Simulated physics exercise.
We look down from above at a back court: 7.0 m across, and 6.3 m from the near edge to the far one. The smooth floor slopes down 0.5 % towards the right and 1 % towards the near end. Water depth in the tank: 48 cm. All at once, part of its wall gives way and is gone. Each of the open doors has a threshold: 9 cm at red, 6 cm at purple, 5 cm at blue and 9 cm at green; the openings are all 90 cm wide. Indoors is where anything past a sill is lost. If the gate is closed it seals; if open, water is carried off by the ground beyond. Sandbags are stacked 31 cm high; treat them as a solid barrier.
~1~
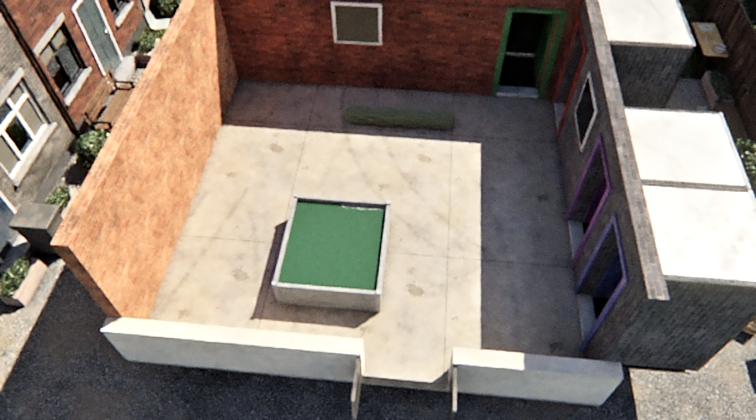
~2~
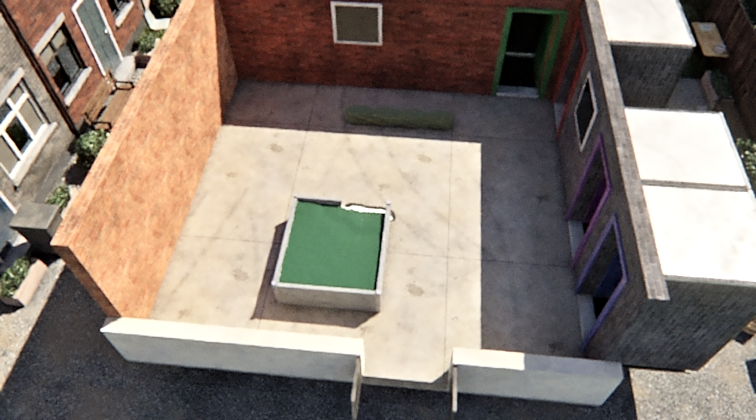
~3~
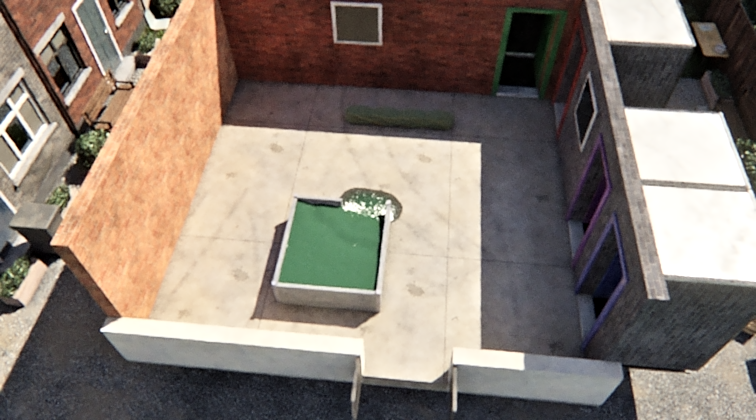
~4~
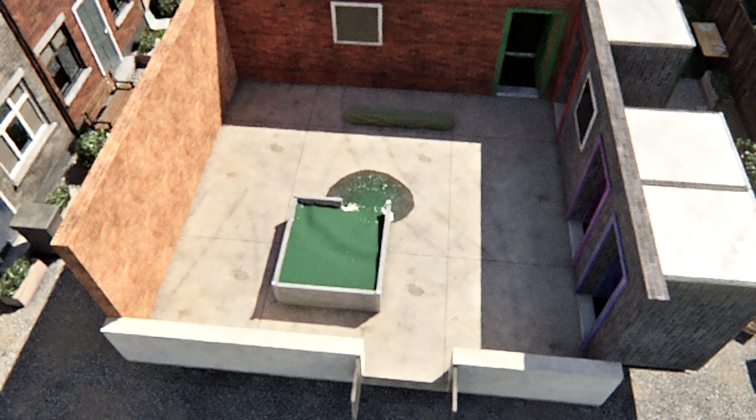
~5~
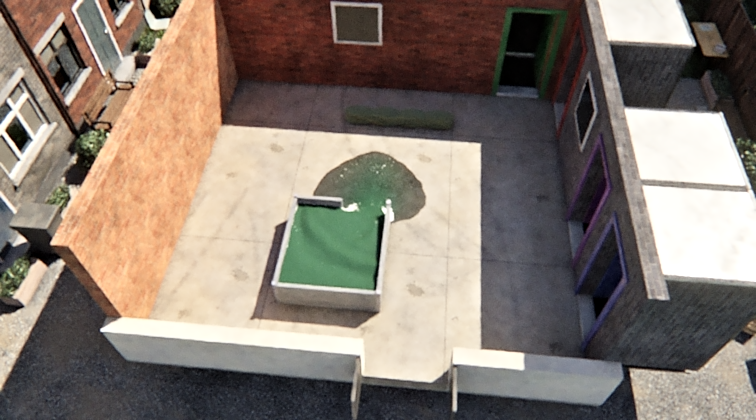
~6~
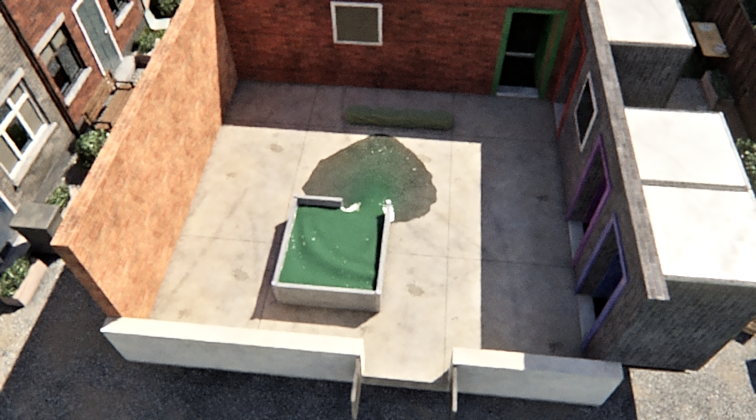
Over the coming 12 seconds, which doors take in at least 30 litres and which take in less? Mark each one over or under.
Red door - under; purple door - under; blue door - under; green door - under.
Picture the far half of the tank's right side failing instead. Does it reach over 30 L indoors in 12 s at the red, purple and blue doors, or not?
So red ends up short of it, purple past the limit, blue past the limit.
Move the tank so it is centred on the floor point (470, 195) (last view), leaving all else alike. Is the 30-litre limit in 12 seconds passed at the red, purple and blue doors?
Checking each door against the limit: Red tops it, purple does not exceed it, blue does not exceed it.
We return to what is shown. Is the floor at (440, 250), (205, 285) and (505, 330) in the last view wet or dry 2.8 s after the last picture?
Untouched, untouched, untouched.
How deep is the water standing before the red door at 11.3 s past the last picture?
It's some 3.5 centimetres deep.
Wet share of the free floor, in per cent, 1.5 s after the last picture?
Roughly 25 % of the floor.
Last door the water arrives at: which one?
Last: Blue.
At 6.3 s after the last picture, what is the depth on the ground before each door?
In centimetres, the red door has 7, the purple door 4, the blue door 2 and the green door 6.
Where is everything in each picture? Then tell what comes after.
The first frame shows still water, 48 cm deep, in the tank at (335, 244).
In the second frame, water pours out on the tank's far side and has run 0.5 m, to a hidden place; typically 8 cm deep outside, 48 cm at the tank's back.
In the third frame, the front is at (358, 191), 0.7 m from the gap on the tank's far side; 0.6 m2 of floor is under water; 48 cm left at the back of the tank.
In the fourth frame, the front is at (370, 173), 1.2 m from the gap on the tank's far side; 1.3 m2 of floor is under water; 48 cm left at the back of the tank.
In the fifth frame, water pours out on the tank's far side and has run 1.7 m, to (378, 155); typically 4 cm deep outside, 48 cm at the tank's back.
In the sixth frame, the front is at (384, 138), 2.1 m from the gap on the tank's far side; 3.1 m2 of floor is under water; 45 cm left at the back of the tank.
Then, 0.7 s after the last picture water covers 15 % of the floor and is deepest (24 cm) near (374, 212); red door not reached, purple door not reached, blue door not reached, green door not reached.
Then, 1.5 s after the last picture water covers 25 % of the floor and is deepest (20 cm) near (401, 137); red door not reached, purple door not reached, blue door not reached, green door not reached.
Then, 2.8 s after the last picture water covers 30 % of the floor and is deepest (16 cm) near (239, 80); red door 12 cm at the sill, 1 L in, purple door not reached, blue door not reached, green door 5 cm at the sill, 0 L in.
Then, 6.3 s after the last picture water covers 60 % of the floor and is deepest (8 cm) near (374, 212); red door 7 cm at the sill, 6 L in, purple door 4 cm at the sill, 0 L in, blue door 2 cm at the sill, 0 L in, green door 6 cm at the sill, 0 L in.
Then, 11.3 s after the last picture water covers 85 % of the floor and is deepest (8 cm) near (578, 380); red door 3 cm at the sill, 6 L in, purple door 4 cm at the sill, 0 L in, blue door 4 cm at the sill, 0 L in, green door 2 cm at the sill, 0 L in.
